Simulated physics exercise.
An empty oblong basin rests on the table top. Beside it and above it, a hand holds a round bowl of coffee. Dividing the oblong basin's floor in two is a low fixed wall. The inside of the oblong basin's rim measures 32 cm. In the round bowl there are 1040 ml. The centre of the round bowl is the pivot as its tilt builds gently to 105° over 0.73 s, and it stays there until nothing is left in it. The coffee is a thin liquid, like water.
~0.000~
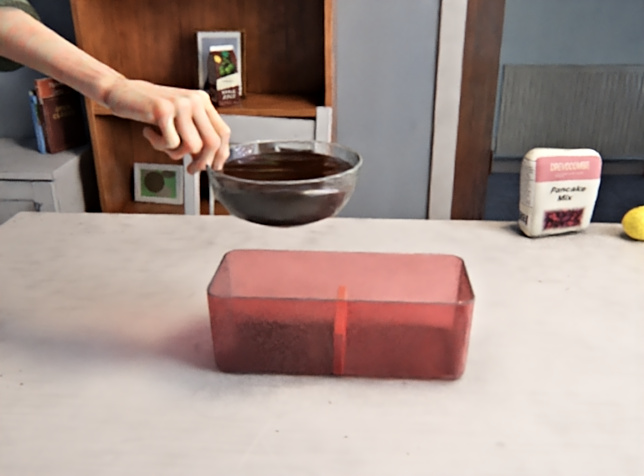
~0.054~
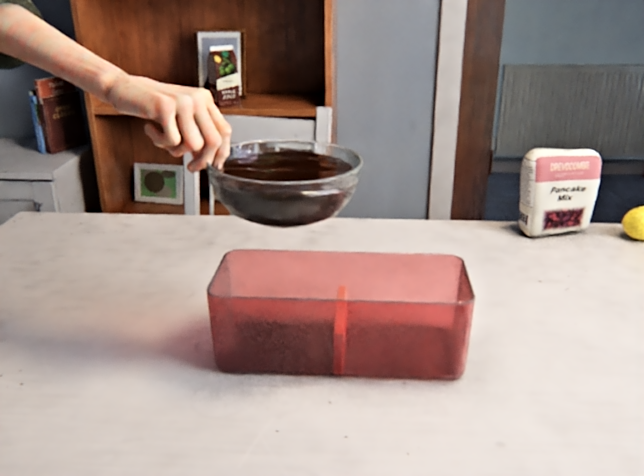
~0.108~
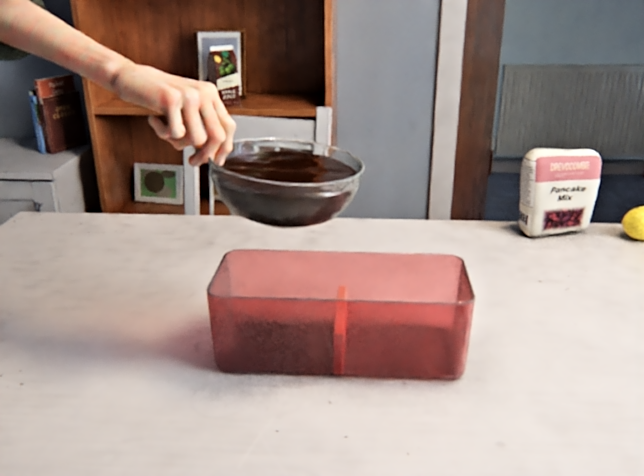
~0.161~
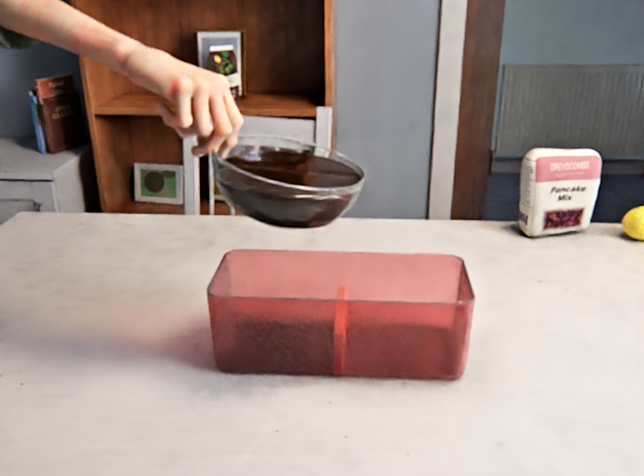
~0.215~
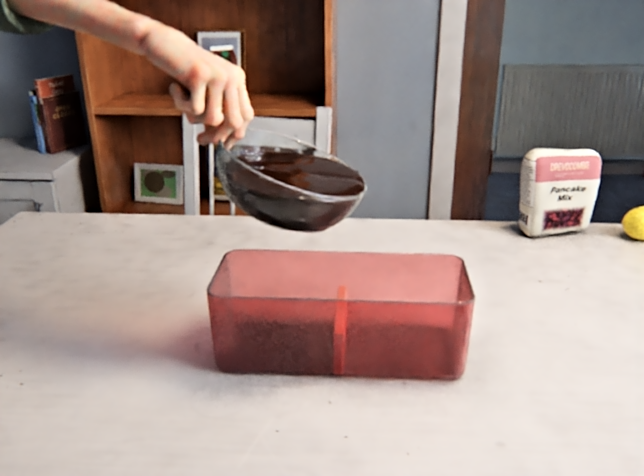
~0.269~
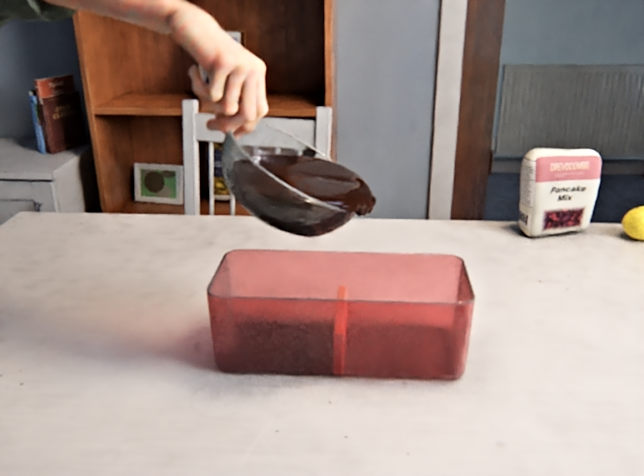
A hand holds a clear round bowl of dark liquid almost level above a translucent red oblong basin on a pale table top. The hand gradually rises and shifts right, tilting the bowl down to the right, and the dark liquid reaches its lowered right edge.
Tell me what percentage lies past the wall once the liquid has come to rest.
Some 69 per cent.
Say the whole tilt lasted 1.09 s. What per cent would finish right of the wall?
Result under that change: Approx. 85 %.
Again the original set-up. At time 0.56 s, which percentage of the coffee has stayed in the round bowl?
Near 10 in a hundred.
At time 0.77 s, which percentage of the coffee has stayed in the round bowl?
What remains is about 0 percent of it all.
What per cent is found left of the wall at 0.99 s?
I'd put it near 12 percent.
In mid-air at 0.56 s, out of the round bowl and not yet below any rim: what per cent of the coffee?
Roughly 26 %.
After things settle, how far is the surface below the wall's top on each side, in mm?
The left side gives some 50 mm, the right side some 24 mm.
Then, 0.56 s in, the tilt is 91° and 10 per cent is still to pour, 0 is left of the wall and 61 right of it.
Then, 0.77 s in, the tilt is 105° and 0 per cent is still to pour, 10 is left of the wall and 61 right of it.
Then, 0.99 s in, the tilt is 105° and 0 per cent is still to pour, 12 is left of the wall and 76 right of it.
Then, 1.23 s in, the tilt is 105° and 0 per cent is still to pour, 19 is left of the wall and 69 right of it.
Finally, 19 per cent lies left of the wall, 69 right of it and 11 outside.
